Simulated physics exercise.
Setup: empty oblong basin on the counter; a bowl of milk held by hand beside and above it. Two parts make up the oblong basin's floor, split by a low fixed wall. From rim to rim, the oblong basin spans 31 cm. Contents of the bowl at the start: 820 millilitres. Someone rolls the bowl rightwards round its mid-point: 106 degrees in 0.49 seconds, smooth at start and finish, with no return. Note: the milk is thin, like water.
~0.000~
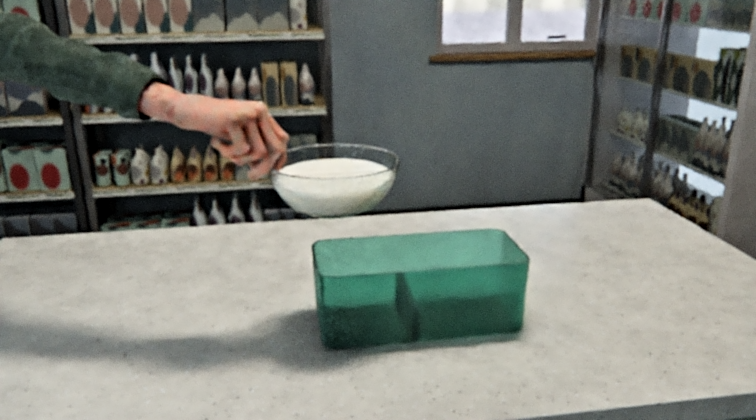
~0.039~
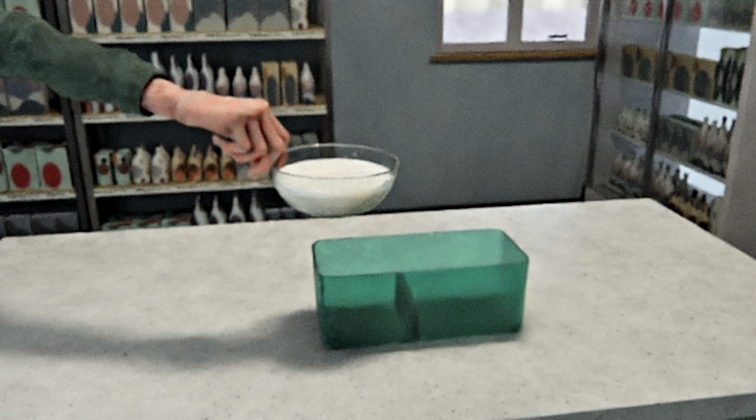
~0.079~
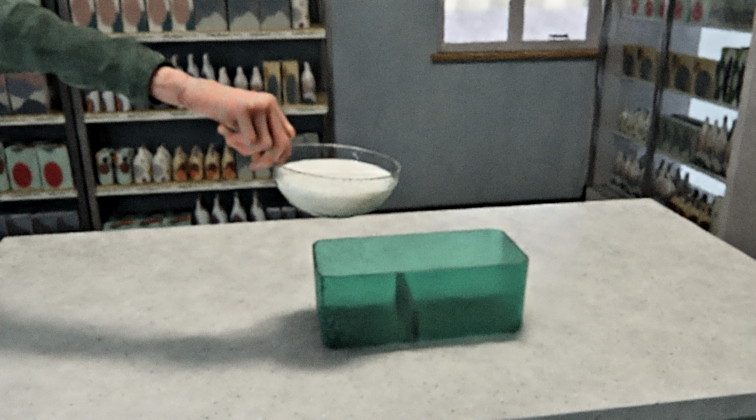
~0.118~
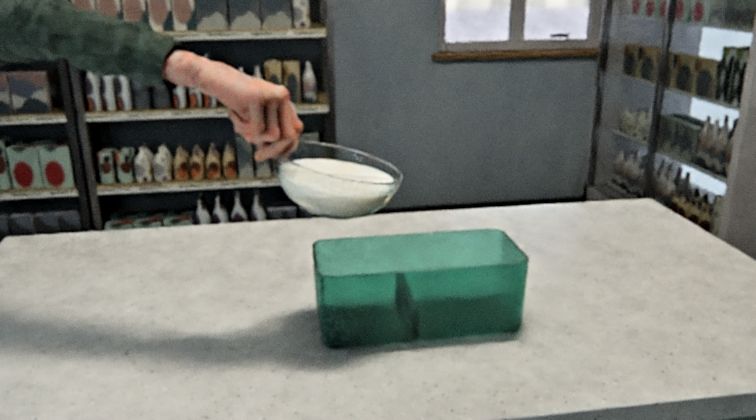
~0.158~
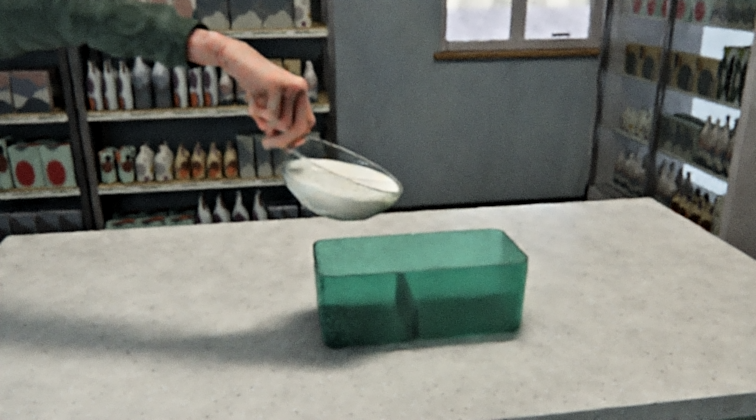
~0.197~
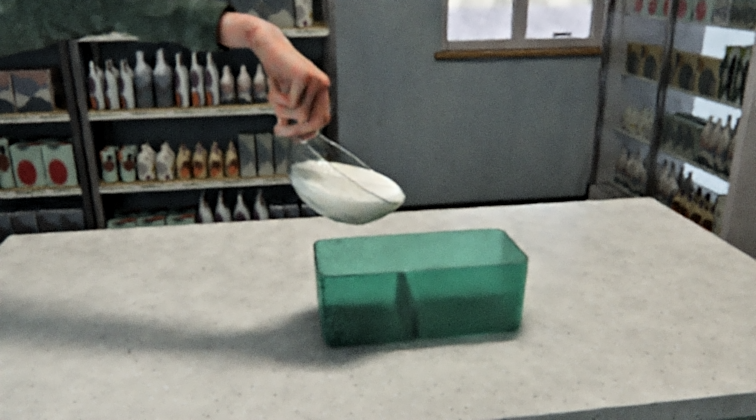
A hand steadily tilts a glass bowl of white milk rightwards above a green oblong basin.
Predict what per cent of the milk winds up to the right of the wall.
Roughly 55 per cent is past the wall.
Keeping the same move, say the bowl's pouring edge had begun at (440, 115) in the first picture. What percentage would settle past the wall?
70 %.
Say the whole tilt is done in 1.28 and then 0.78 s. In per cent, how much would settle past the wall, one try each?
Around 80 per cent first, around 65 per cent next.
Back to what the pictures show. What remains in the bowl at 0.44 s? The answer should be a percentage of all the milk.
I'd put it near 3 percent.
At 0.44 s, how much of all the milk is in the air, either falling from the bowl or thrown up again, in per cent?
Near 16 in a hundred.
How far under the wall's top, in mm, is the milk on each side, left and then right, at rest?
Left roughly 30 mm; right roughly 28 mm.
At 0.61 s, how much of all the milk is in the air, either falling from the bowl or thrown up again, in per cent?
Airborne share: Near 16 %.
Then, 0.44 s in, the tilt is 103° and 3 per cent is still to pour, 28 is left of the wall and 53 right of it.
Then, 0.61 s in, the tilt is 106° and 0 per cent is still to pour, 34 is left of the wall and 46 right of it.
Then, 0.79 s in, the tilt is 106° and 1 per cent is still to pour, 33 is left of the wall and 54 right of it.
Then, 0.99 s in, the tilt is 106° and 0 per cent is still to pour, 37 is left of the wall and 56 right of it.
Finally, 37 per cent lies left of the wall, 55 right of it and 8 outside.
